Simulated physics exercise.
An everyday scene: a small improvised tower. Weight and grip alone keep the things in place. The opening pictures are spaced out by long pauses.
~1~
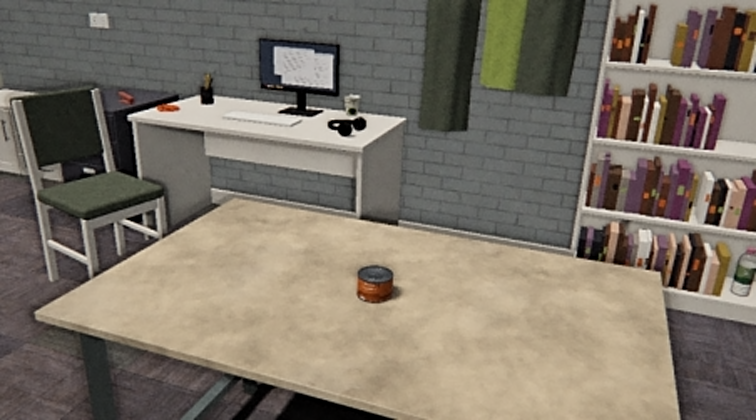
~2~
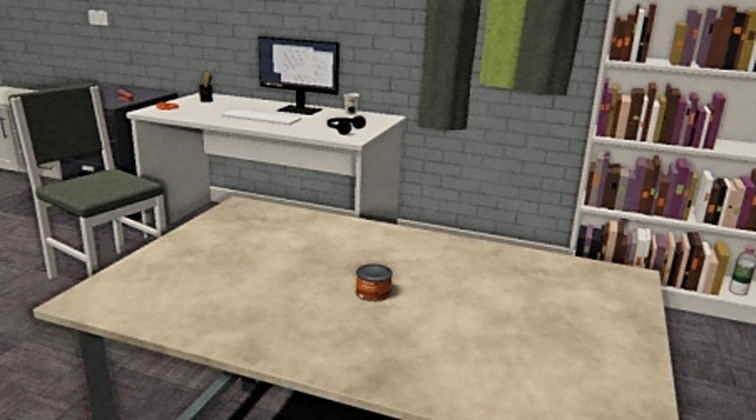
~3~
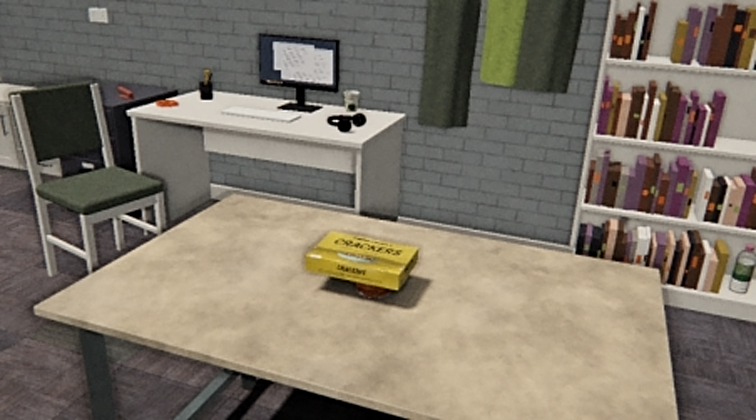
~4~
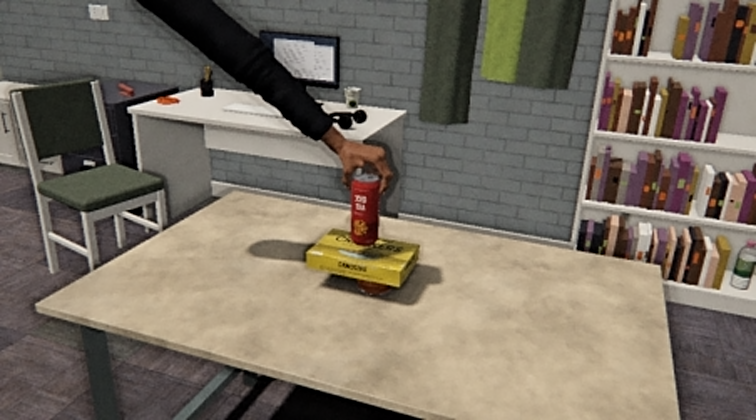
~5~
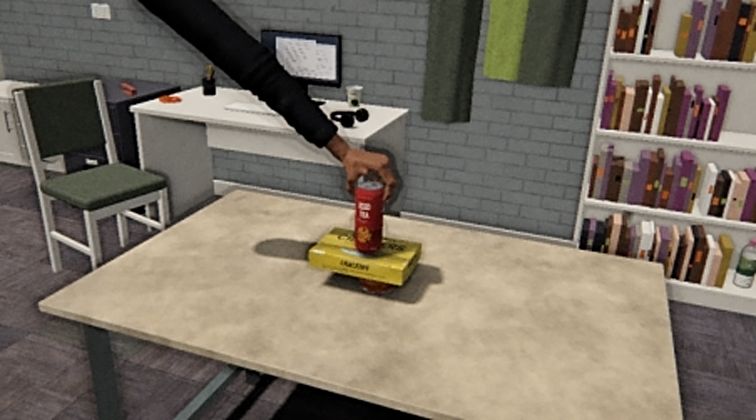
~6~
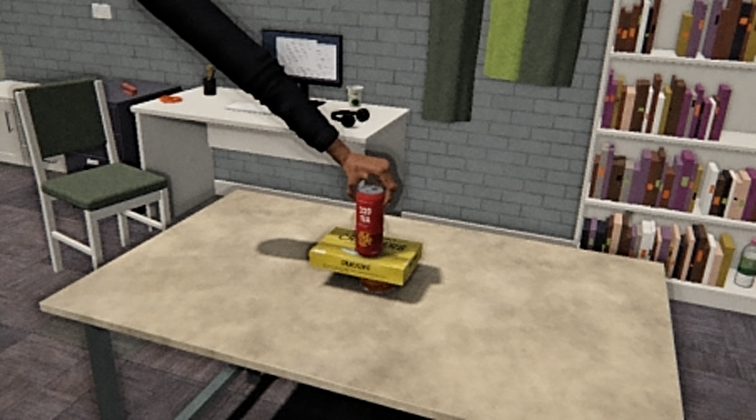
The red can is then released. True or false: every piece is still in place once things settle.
True.
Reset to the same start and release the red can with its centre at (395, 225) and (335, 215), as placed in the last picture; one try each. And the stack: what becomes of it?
Result of try one is that it stays stable, and of try two that it tips over.
Then, 0.30 s on from there, no change.
Then, 0.70 s on from there, red can resting near (370, 222).
In the end, all 3 unmoved. At the end, from the last picture's camera, red can near (370, 222). The stack keeps its balance.
